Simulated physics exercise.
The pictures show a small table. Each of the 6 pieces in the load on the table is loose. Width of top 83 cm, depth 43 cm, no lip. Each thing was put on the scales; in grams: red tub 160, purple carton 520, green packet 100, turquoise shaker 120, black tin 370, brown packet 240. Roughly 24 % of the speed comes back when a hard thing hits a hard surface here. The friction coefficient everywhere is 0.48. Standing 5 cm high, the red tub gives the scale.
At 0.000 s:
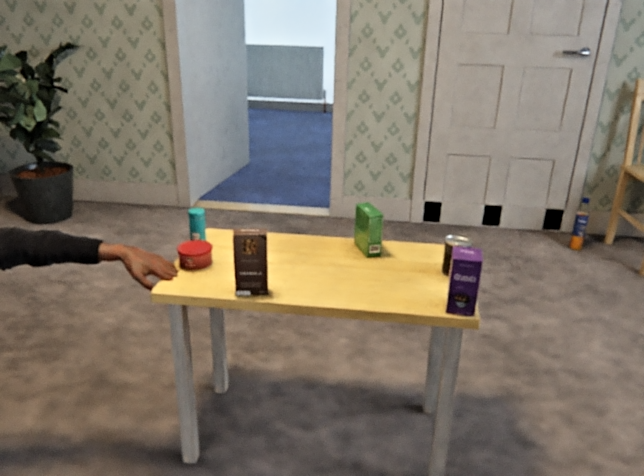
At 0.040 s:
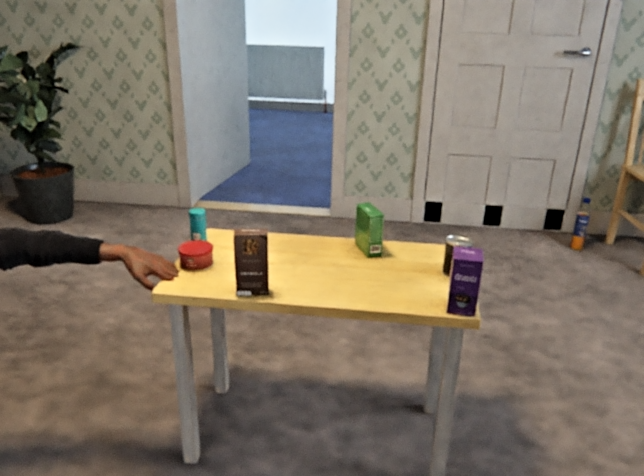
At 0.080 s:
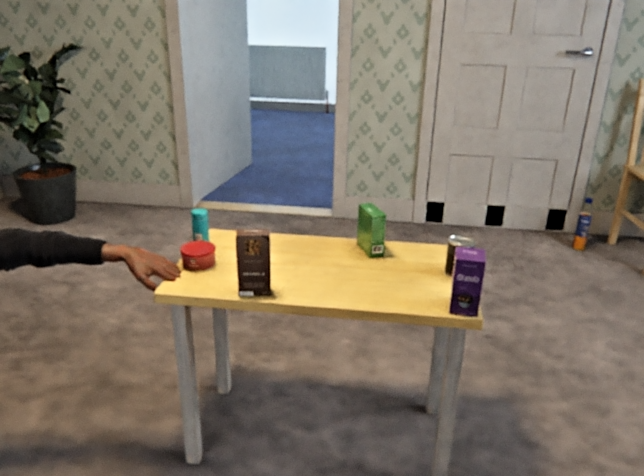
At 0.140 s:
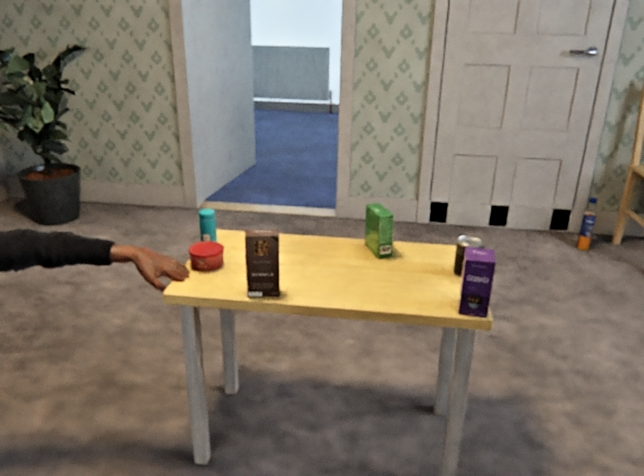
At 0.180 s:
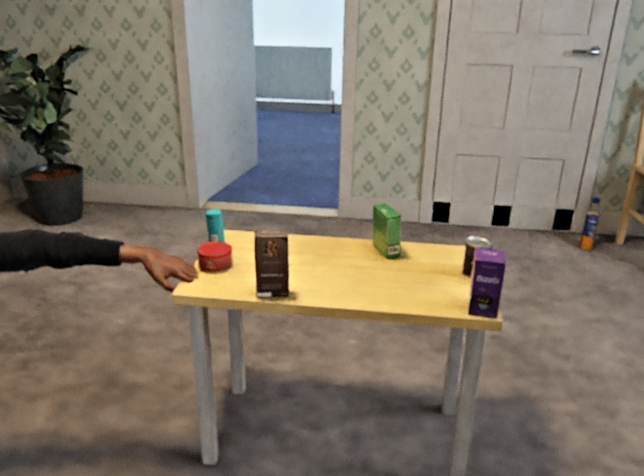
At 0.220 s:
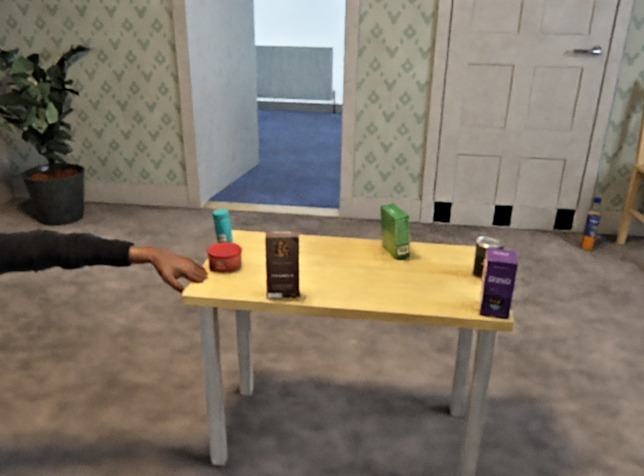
A hand at the left edge pushes a small yellow table carrying six items slowly right.
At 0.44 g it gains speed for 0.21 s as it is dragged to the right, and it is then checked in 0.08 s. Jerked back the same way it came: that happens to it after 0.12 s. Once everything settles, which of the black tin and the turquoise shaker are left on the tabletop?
The black tin is not left there, the turquoise shaker is left there.
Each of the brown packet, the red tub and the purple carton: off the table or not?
At the end the brown packet remains on its base, the red tub remains on its base and the purple carton leaves its base.
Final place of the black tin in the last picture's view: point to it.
Roughly at pixel (527, 440).
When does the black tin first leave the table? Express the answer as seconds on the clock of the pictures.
0.4 s or so.
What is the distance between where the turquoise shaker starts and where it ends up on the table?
I'd say about 12 cm between start and finish.
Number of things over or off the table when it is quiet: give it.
I make it 4.
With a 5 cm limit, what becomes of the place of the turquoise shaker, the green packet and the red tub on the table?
Here is how it goes: The turquoise shaker moves off; next, the green packet moves off; last, the red tub remains near its start.
By 0.52 s, table shifted 13 cm; purple carton and black tin now off the table; turquoise shaker tilted 69° near (276, 242); green packet tilted 61°.
By 0.62 s, table shifted 9 cm; turquoise shaker on its side near (276, 247); green packet on its side; brown packet 5 cm from its spot.
By 0.82 s, turquoise shaker on its side near (248, 246); green packet on its side.
When it is over (1.4 s), off the table, purple carton and black tin; lying over on the table, green packet and turquoise shaker; the other 2 within 5 cm of the start. In the last view, black tin near (527, 440), turquoise shaker near (247, 246).
